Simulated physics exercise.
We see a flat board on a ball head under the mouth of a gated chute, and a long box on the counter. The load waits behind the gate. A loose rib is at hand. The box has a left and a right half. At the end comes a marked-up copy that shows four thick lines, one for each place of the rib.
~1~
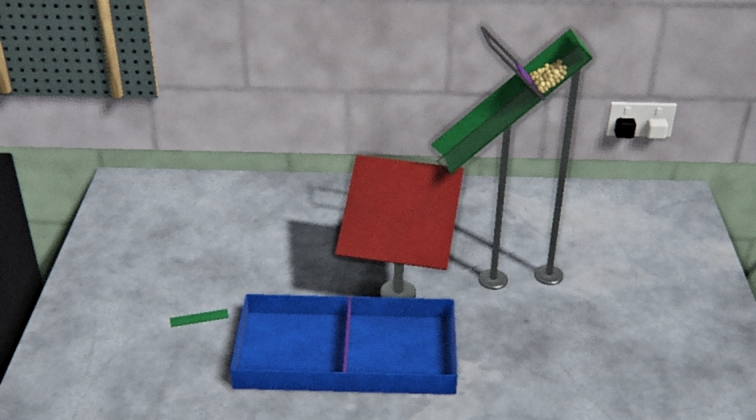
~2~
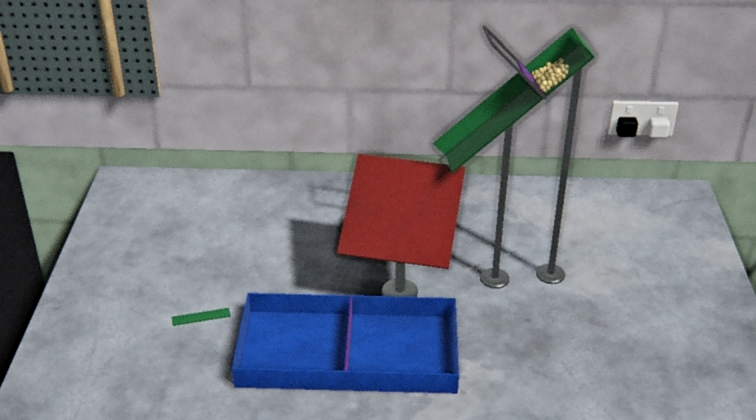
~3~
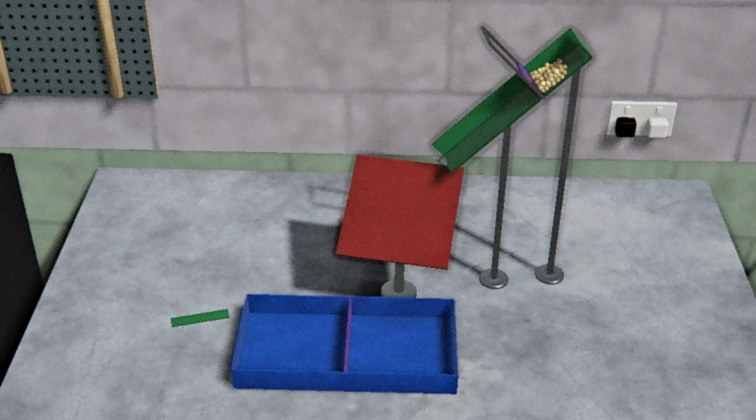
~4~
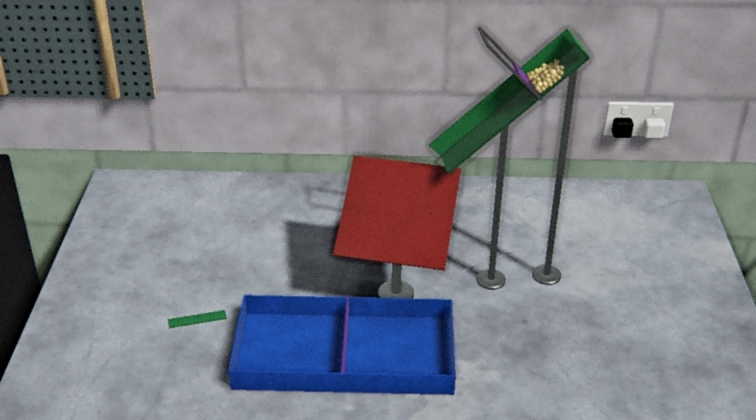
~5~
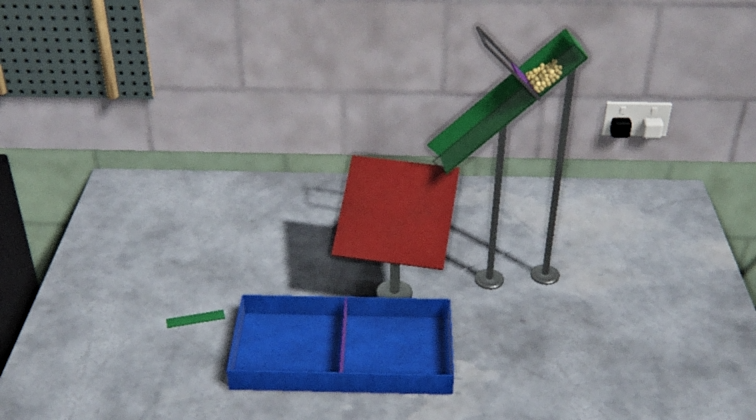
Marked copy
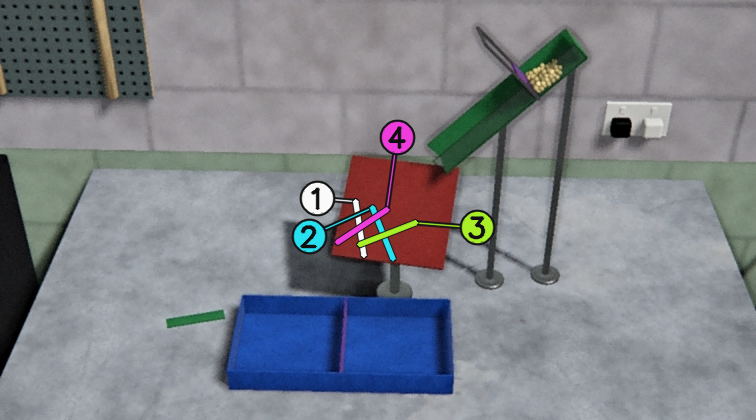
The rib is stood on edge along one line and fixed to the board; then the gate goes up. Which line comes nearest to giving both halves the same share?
The answer is line 4.
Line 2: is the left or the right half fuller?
The right half.
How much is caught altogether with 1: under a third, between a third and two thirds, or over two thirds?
Over two thirds.
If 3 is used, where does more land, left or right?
Left.
On the marked copy, line 1 from (355, 201) to (363, 255); line 2 from (372, 207) to (392, 258); line 3 from (415, 222) to (359, 244); line 4 from (386, 209) to (337, 242).
With 1, of what is caught, none at all in the left half, the whole lot in the right.
With 2, of what is caught, only a few in the left half, all but a few in the right.
With 3, of what is caught, the whole lot in the left half, none at all in the right.
With 4, of what is caught, close to two thirds in the left half, close to a third in the right.
